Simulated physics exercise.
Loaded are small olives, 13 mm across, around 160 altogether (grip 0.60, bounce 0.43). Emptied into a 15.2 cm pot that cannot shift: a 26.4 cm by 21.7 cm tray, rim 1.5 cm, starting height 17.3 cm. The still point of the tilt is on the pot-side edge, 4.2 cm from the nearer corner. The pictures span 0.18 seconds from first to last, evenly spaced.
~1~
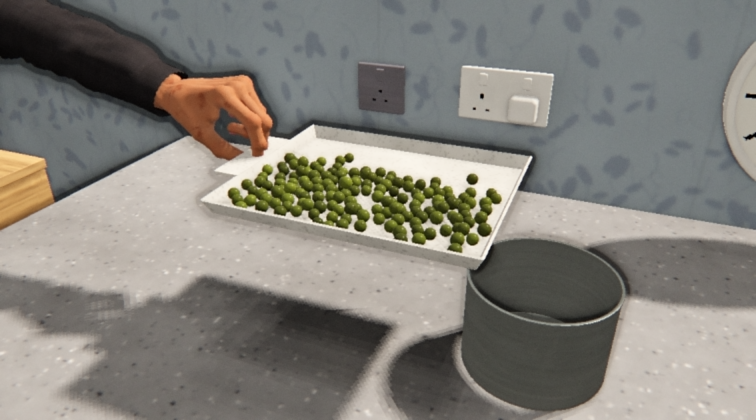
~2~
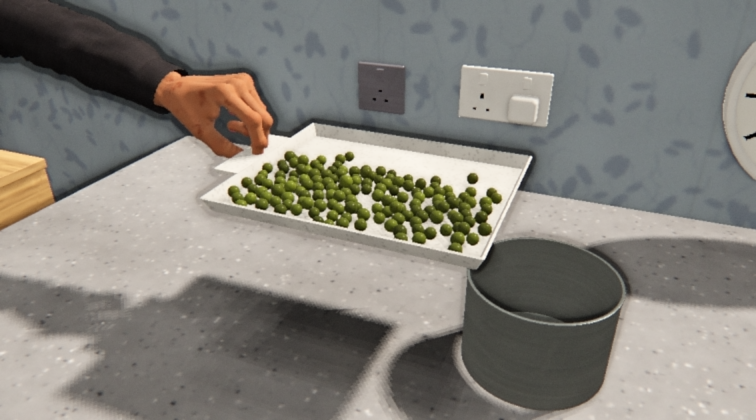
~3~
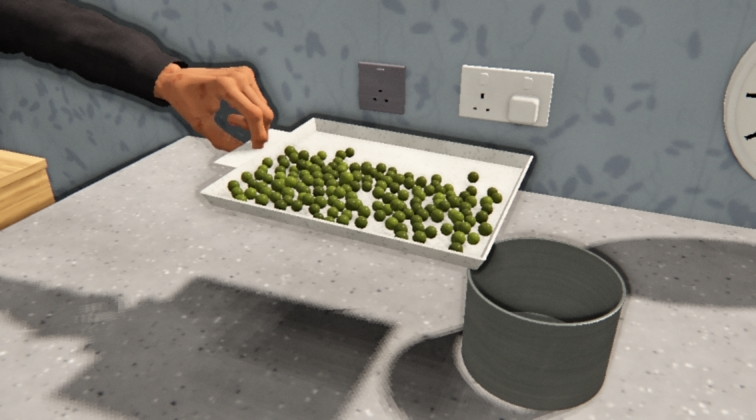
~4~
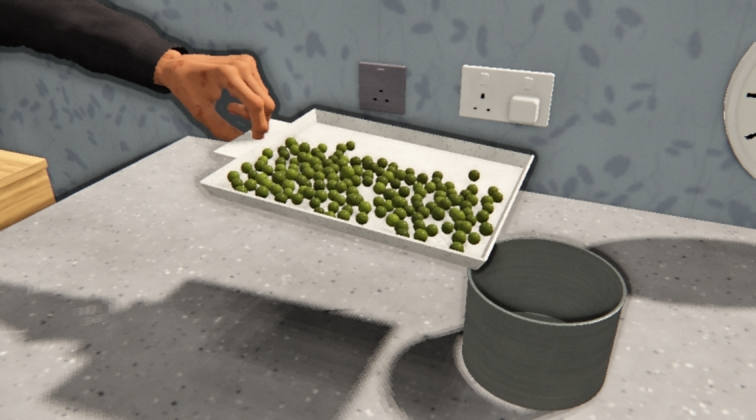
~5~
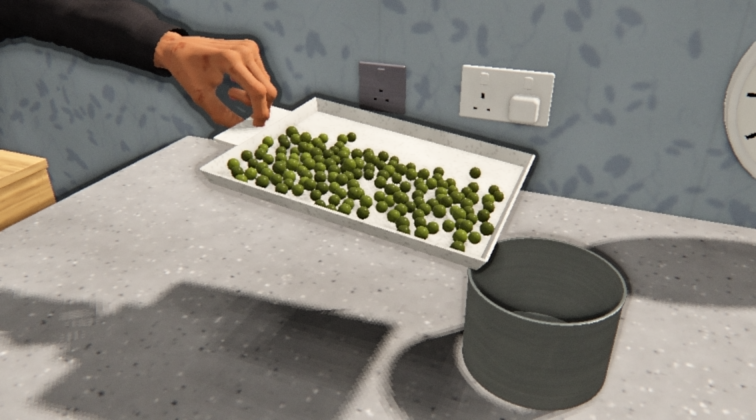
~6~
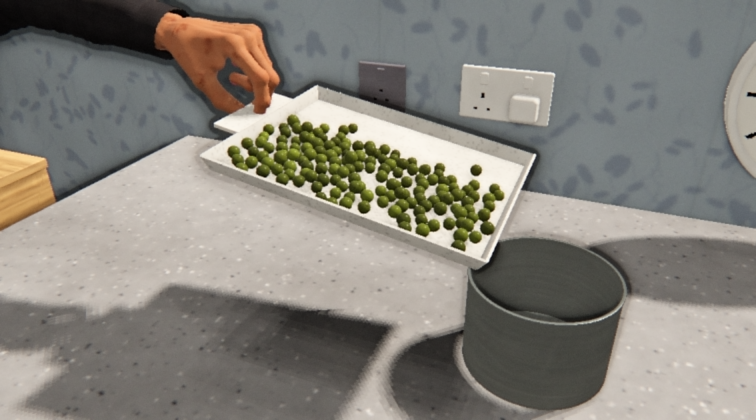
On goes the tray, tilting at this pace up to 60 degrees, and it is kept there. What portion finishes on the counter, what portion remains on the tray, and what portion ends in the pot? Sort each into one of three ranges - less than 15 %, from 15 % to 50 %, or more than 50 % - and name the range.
Ranges: Counter: From 15 % to 50 %; tray: From 15 % to 50 %; pot: From 15 % to 50 %.
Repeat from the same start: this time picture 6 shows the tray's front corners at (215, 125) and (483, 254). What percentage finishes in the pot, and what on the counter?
The pot gets 40 and the counter 25.
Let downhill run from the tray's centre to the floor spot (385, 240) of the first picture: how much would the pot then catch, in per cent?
About 0 per cent.
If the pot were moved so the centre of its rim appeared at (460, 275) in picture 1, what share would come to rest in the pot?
Share in pot at that spot: Some 5 in a hundred.
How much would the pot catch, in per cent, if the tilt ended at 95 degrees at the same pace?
The pot would get around 60 per cent.
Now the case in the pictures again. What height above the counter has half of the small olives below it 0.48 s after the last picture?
I'd say near 22 cm.
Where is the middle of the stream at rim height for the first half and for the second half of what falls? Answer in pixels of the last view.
At about (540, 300), then at (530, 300).
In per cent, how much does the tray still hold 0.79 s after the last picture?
Some 55 per cent of the load.
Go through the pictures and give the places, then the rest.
The first picture shows tray tilt 0 degrees, front corners at (211, 198) and (477, 253); middle of the pieces at (366, 191); pot at (544, 276).
The second picture shows tray tilt 0 degrees, front corners at (211, 196) and (477, 253); middle of the pieces at (366, 190).
The third picture shows tray tilt 2 degrees, front corners at (210, 190) and (478, 253); middle of the pieces at (367, 187).
The fourth picture shows tray tilt 4 degrees, front corners at (210, 181) and (479, 254), lowest corner right front; middle of the pieces at (368, 182).
The fifth picture shows tray tilt 7 degrees, front corners at (210, 168) and (480, 254), lowest corner right front; middle of the pieces at (369, 175).
The sixth picture shows tray tilt 10 degrees, front corners at (211, 155) and (481, 254), lowest corner right front; middle of the pieces at (370, 168); pot at (545, 275).
Then, 0.29 s after the last picture, tilt 35 degrees; the tray holds 100 %, the pot 0 %.
Then, 0.48 s after the last picture, tilt 52 degrees; the tray holds 100 %, the pot 0 %.
Then, 0.79 s after the last picture, tilt 60 degrees; the tray holds 55 %, the pot 25 %.
In the end, counter 20 %, tray 40 %, pot 35 %.
